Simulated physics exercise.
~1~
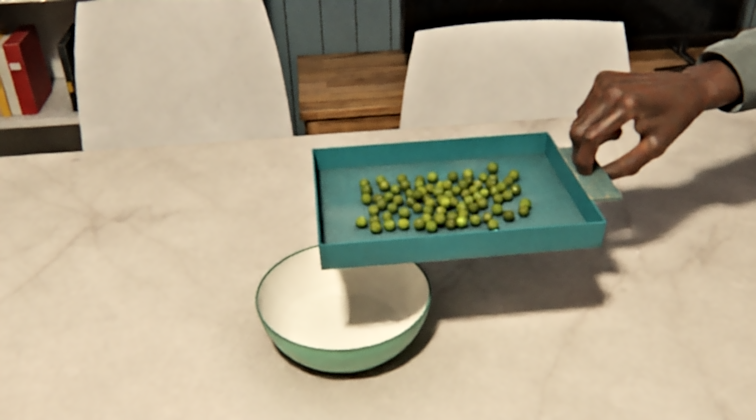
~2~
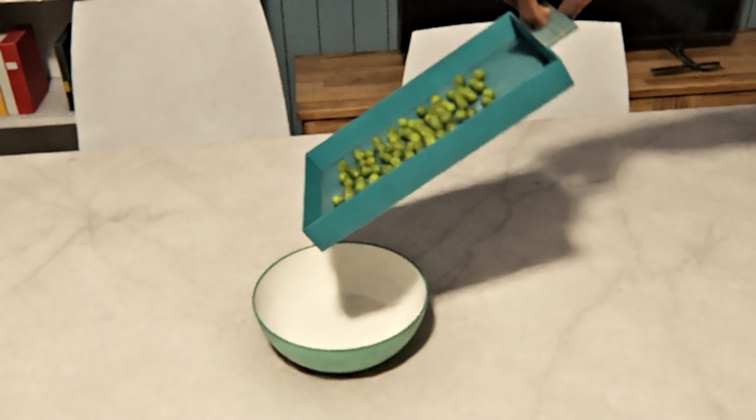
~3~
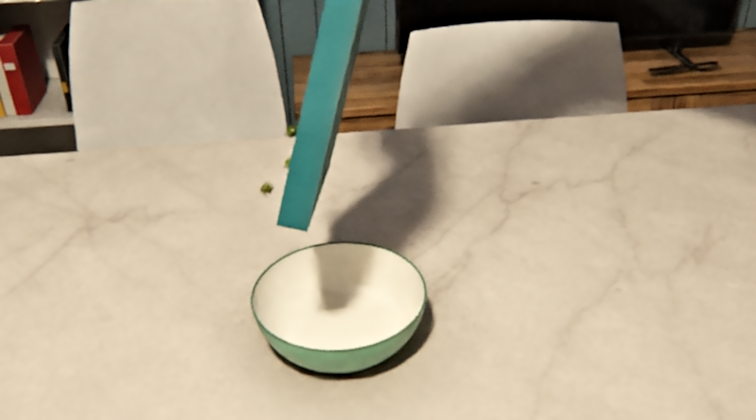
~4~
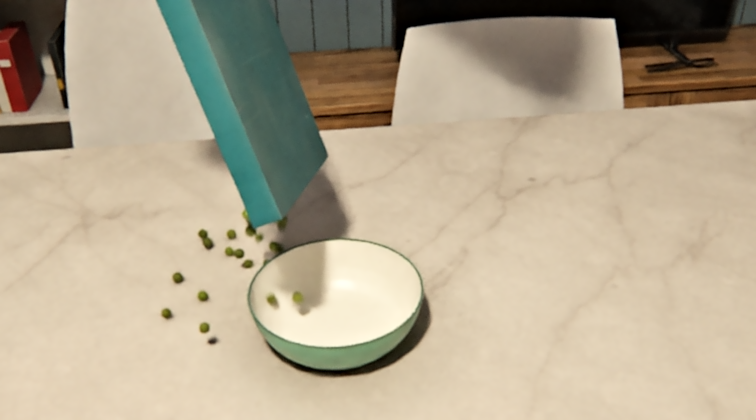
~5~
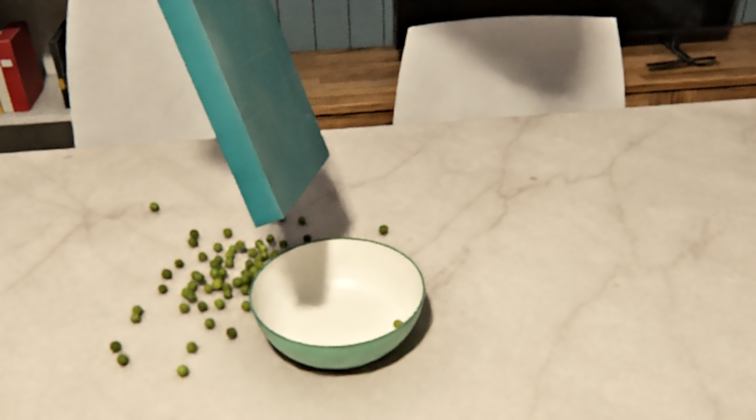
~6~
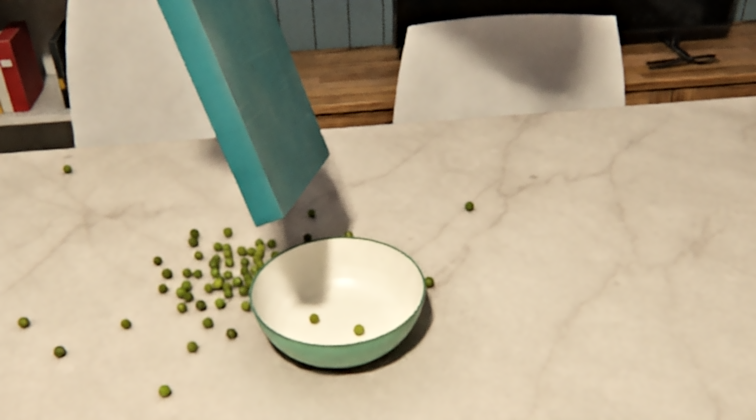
A teal tray of small green olives, held by a hand at its right end, lifts and tips steeply leftward over a white and green bowl on a marble table; most olives spill left of the bowl and scatter, with only a couple visible inside it.
